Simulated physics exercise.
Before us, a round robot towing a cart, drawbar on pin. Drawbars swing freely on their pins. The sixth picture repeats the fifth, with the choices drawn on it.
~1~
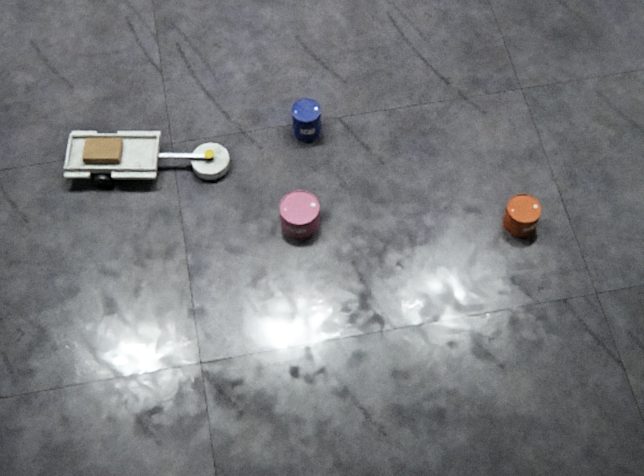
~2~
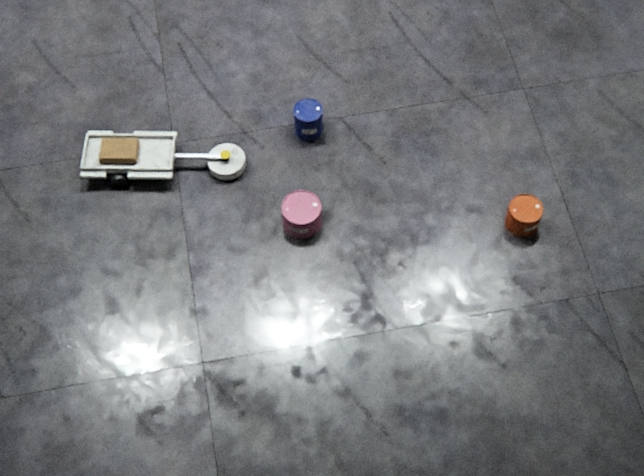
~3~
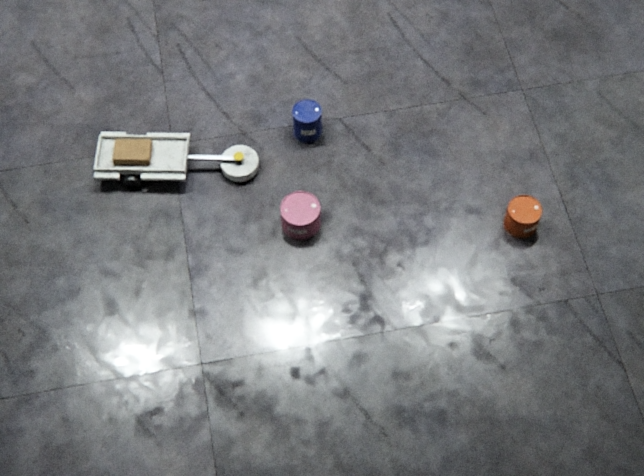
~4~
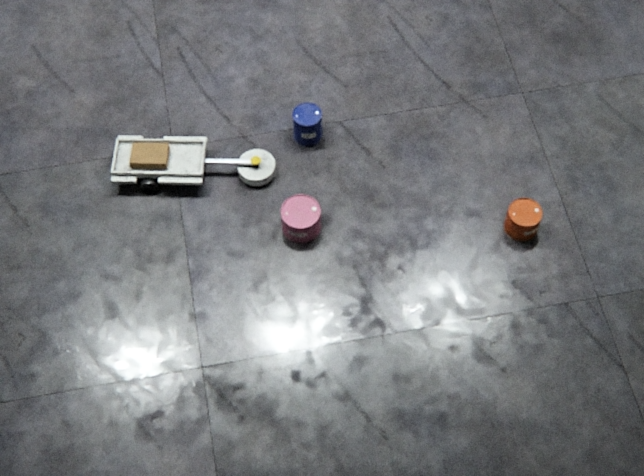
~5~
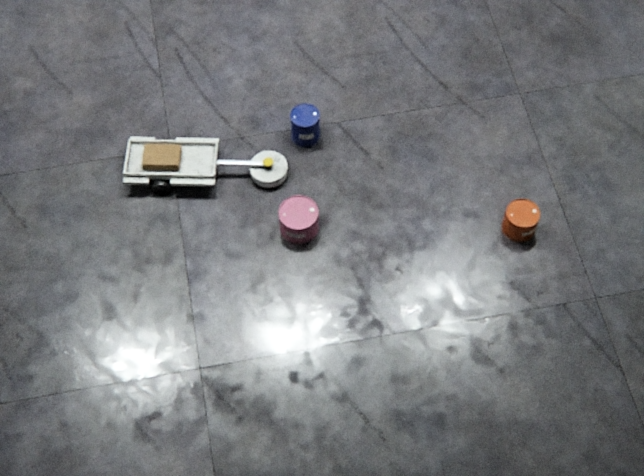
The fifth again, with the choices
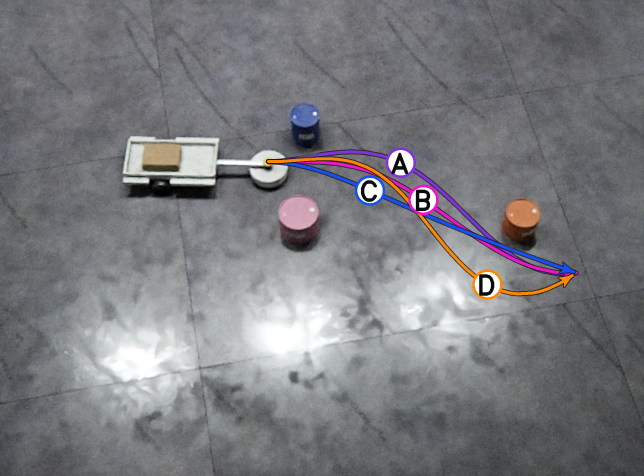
To begin with, a round white robot with a white cart linked behind it, carrying a tan block, sits left of blue, pink and orange containers on a grey floor. The robot slowly tows the cart a short way right, drawing closer to the blue and pink ones, which stay put.
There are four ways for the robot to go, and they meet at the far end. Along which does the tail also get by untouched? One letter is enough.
Choose route D.
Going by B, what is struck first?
First the orange tub.
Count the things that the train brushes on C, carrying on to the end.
In all, two.
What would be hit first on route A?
It meets the blue keg.
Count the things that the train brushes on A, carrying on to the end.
In all, two.
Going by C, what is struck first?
The pink tub.
On the marked copy, A from (268, 162) via (430, 181) to (574, 273); B from (268, 162) via (423, 200) to (576, 273); C from (268, 162) via (416, 211) to (574, 272); D from (268, 162) via (422, 217) to (572, 276).
With D. Early on, robot (387, 187), cart (292, 165).
Further on, robot (469, 278), cart (390, 216).
At the end, robot (574, 278), cart (473, 255); nothing has been touched.
As for the rest, A meets the orange tub and blue keg; B meets the orange tub; C meets the orange tub and pink tub.
